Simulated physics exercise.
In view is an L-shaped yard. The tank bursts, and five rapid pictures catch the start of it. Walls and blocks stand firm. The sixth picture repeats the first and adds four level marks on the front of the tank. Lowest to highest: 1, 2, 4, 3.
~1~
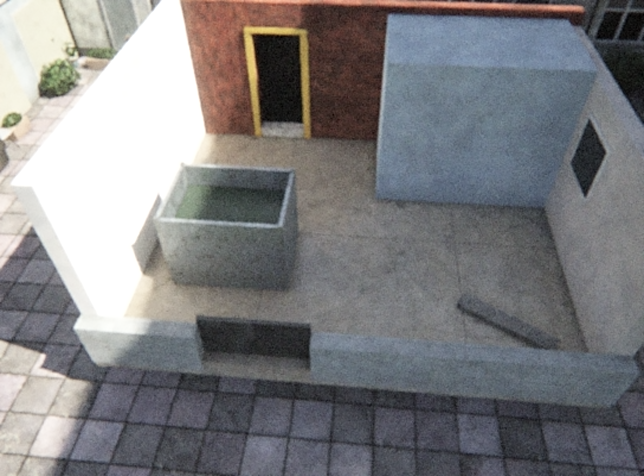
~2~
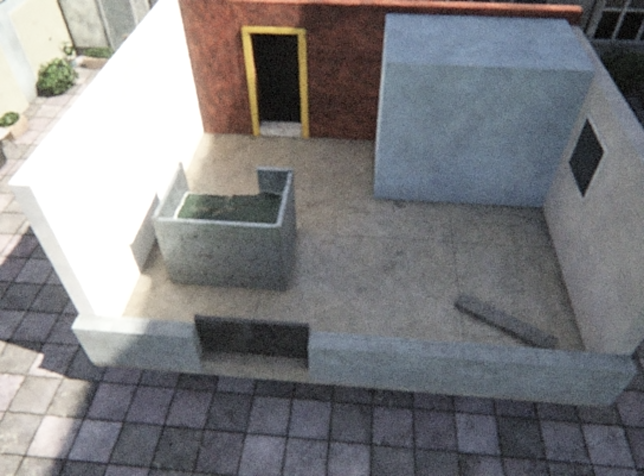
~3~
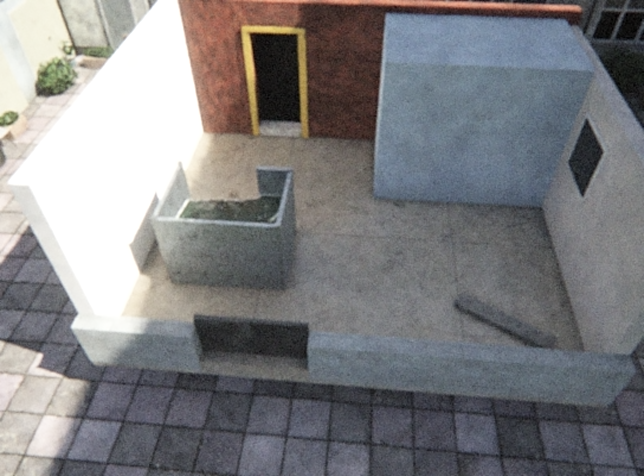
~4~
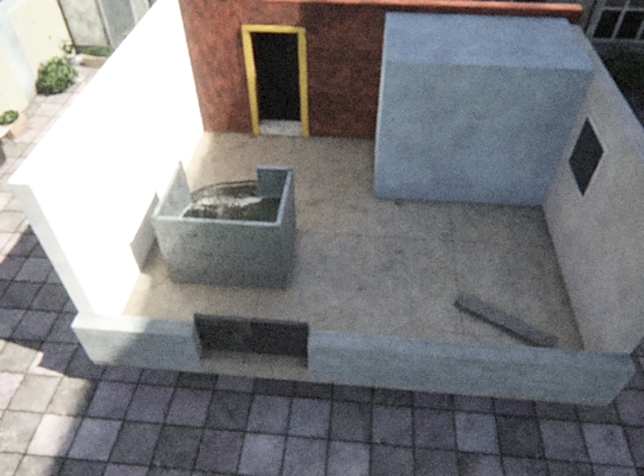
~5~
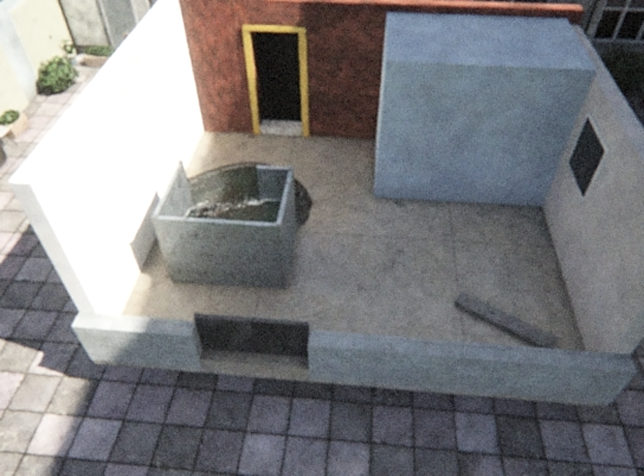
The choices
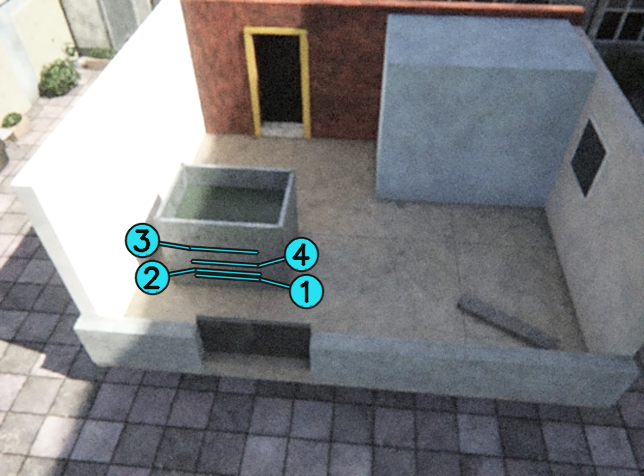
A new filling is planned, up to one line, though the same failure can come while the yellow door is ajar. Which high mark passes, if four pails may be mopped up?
The answer is mark 4.
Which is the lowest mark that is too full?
Mark 3.
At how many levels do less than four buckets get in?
Three of the four.
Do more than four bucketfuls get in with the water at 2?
No, that is safe.
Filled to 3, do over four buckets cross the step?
Yes.
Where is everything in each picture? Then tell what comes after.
Water in the tank at rest, its middle at (231, 212); foot of the yellow doorway at (283, 137); shut gate at (254, 325), in the first frame.
Water covers 1 % of the ground, its front hidden from here, in the second frame.
Water covers 3 % of the ground, its front hidden from here, in the third frame.
Water covers 7 % of the ground, its front hidden from here, in the fourth frame.
Water covers 13 % of the ground, its front hidden from here, in the fifth frame.
In cyan, 1 at (228, 277); 2 at (227, 272); 3 at (222, 250); 4 at (225, 263); from the bottom up 1, 2, 4, 3.
With 1, nothing gets over.
With 2, nothing gets over.
With 3, about 8 bucketfuls get in.
With 4, a splash gets over, under a bucket.
